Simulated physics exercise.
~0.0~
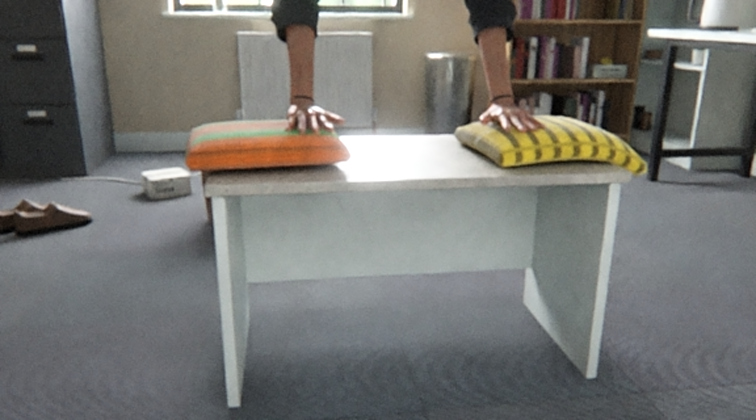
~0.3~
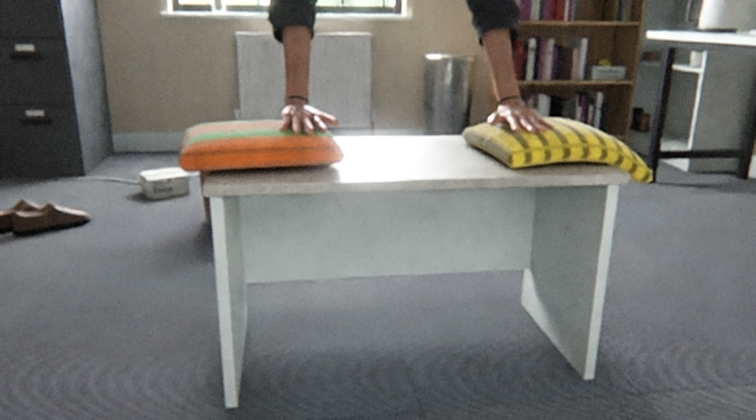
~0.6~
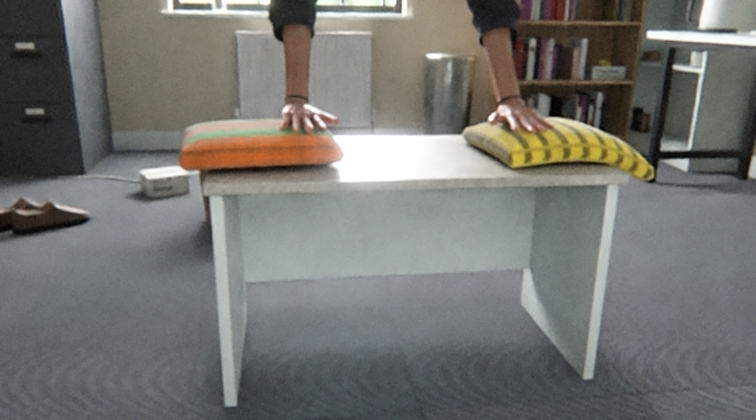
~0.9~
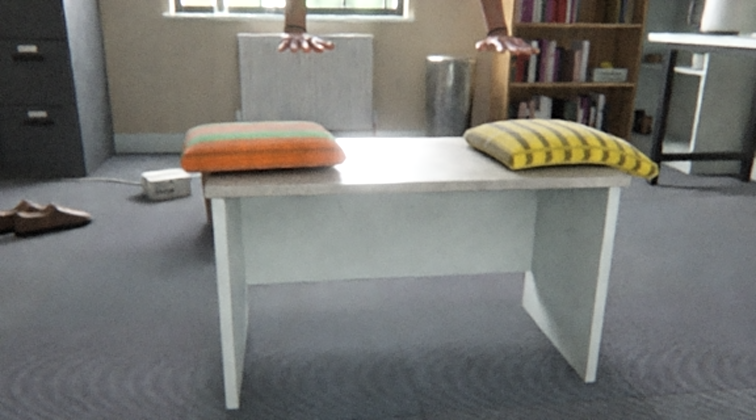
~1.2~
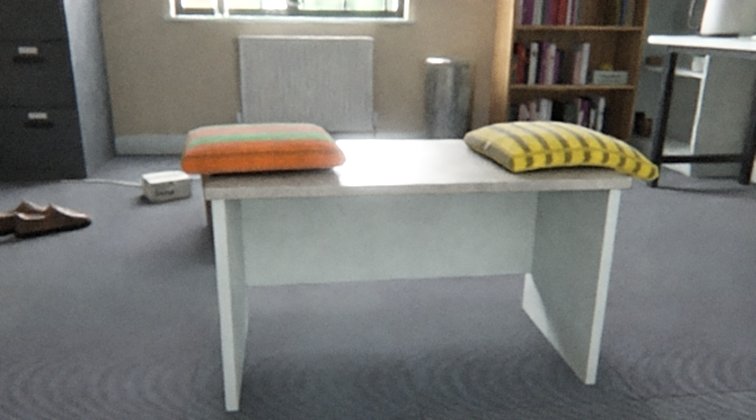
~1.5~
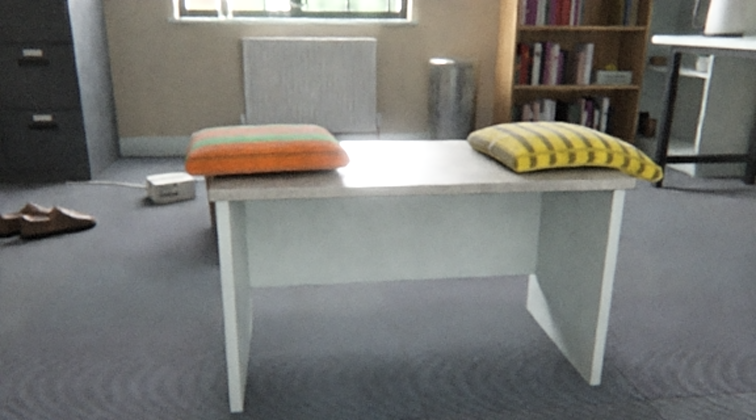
Two hands pressed down on an orange cushion and a yellow one at opposite ends of a short table, shifting them slightly outward, then lifted away out of view, and both cushions stayed in place on top, sticking out over the ends.
